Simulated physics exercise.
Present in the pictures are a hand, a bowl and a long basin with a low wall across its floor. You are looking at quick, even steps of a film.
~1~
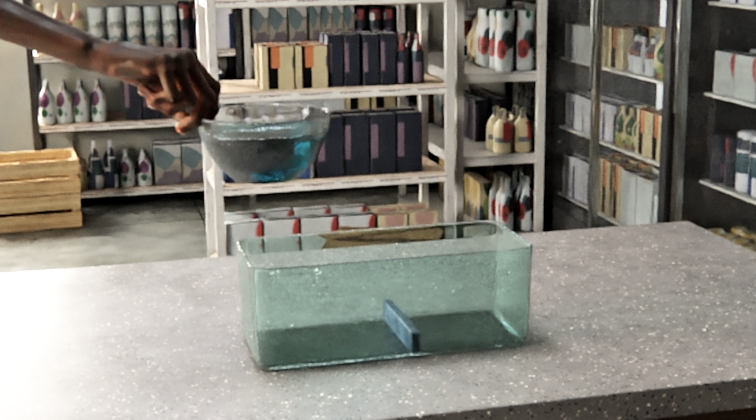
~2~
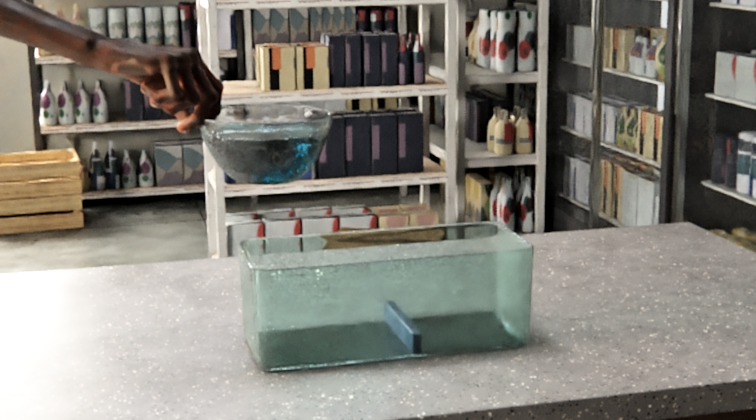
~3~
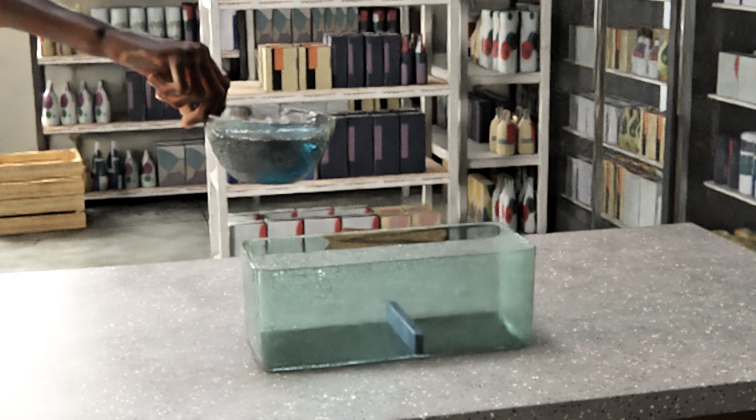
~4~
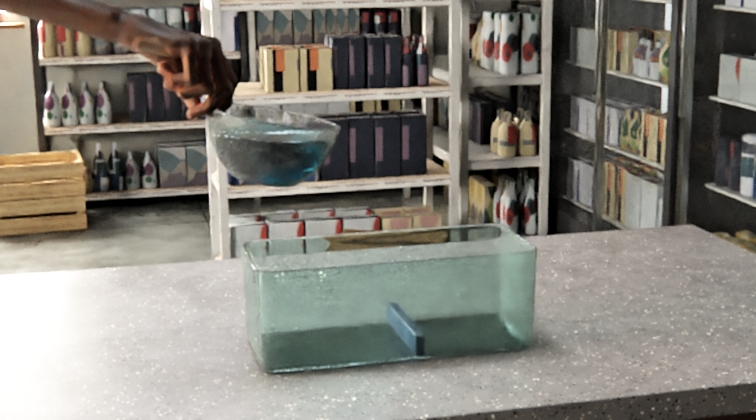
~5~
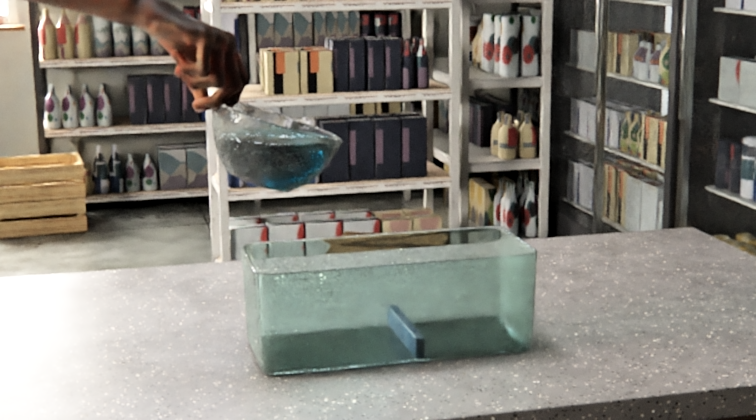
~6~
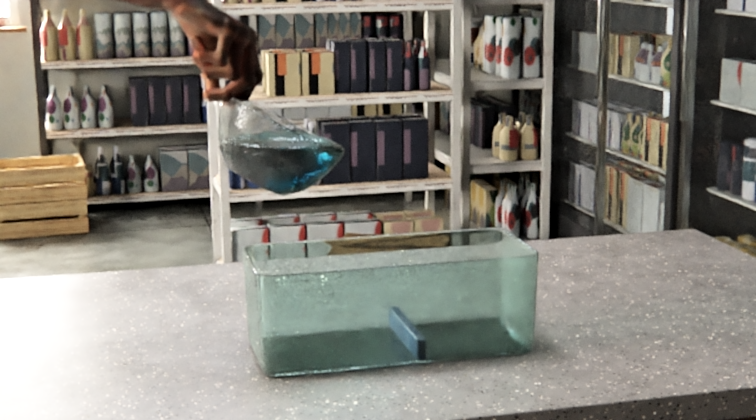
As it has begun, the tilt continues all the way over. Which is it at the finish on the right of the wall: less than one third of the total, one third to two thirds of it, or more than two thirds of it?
At the finish the right of the wall has less than one third of the total.
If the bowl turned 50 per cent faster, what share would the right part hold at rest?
Somewhere near 25 percent.
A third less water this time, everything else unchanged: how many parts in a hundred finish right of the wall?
10 per cent.
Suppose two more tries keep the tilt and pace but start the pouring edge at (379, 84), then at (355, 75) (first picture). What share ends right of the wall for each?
One after the other: 70 %, 60 %.
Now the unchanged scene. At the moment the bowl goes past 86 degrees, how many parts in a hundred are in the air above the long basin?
I'd put it near 40 per cent.
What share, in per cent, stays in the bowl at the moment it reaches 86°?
Still holding around 25 %, give or take.
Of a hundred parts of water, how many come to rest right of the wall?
Close to 20 percent.
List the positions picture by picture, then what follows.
In the first picture, it leans 0°; its right rim is at (328, 112); the water meets the walls at (204, 134) and (322, 128); the long basin's rim runs from (244, 256) to (514, 235); the wall's top is at (401, 316).
In the second picture, it leans 1°; its right rim is at (330, 114); the water meets the walls at (205, 135) and (323, 130).
In the third picture, it leans 5°; its right rim is at (334, 119); the water meets the walls at (209, 134) and (327, 132).
In the fourth picture, it leans 11°; its right rim is at (338, 128); the water meets the walls at (213, 134) and (331, 135).
In the fifth picture, it leans 20°; its right rim is at (339, 140); the water meets the walls at (216, 137) and (336, 139).
In the sixth picture, it leans 30°; its right rim is at (341, 154); the water meets the walls at (221, 141) and (339, 146); 2 per cent is over the edge.
A moment on, the bowl is tipped on its side and 23 per cent is still to pour, 35 is left of the wall and 3 right of it.
Next, the bowl is tipped right over and 1 per cent is still to pour, 81 is left of the wall and 14 right of it.
Then the bowl is tipped right over and 0 per cent is still to pour, 80 is left of the wall and 19 right of it.
Later the bowl is tipped right over and 0 per cent is still to pour, 78 is left of the wall and 21 right of it.
Finally, 78 per cent lies left of the wall, 21 right of it and 1 outside.
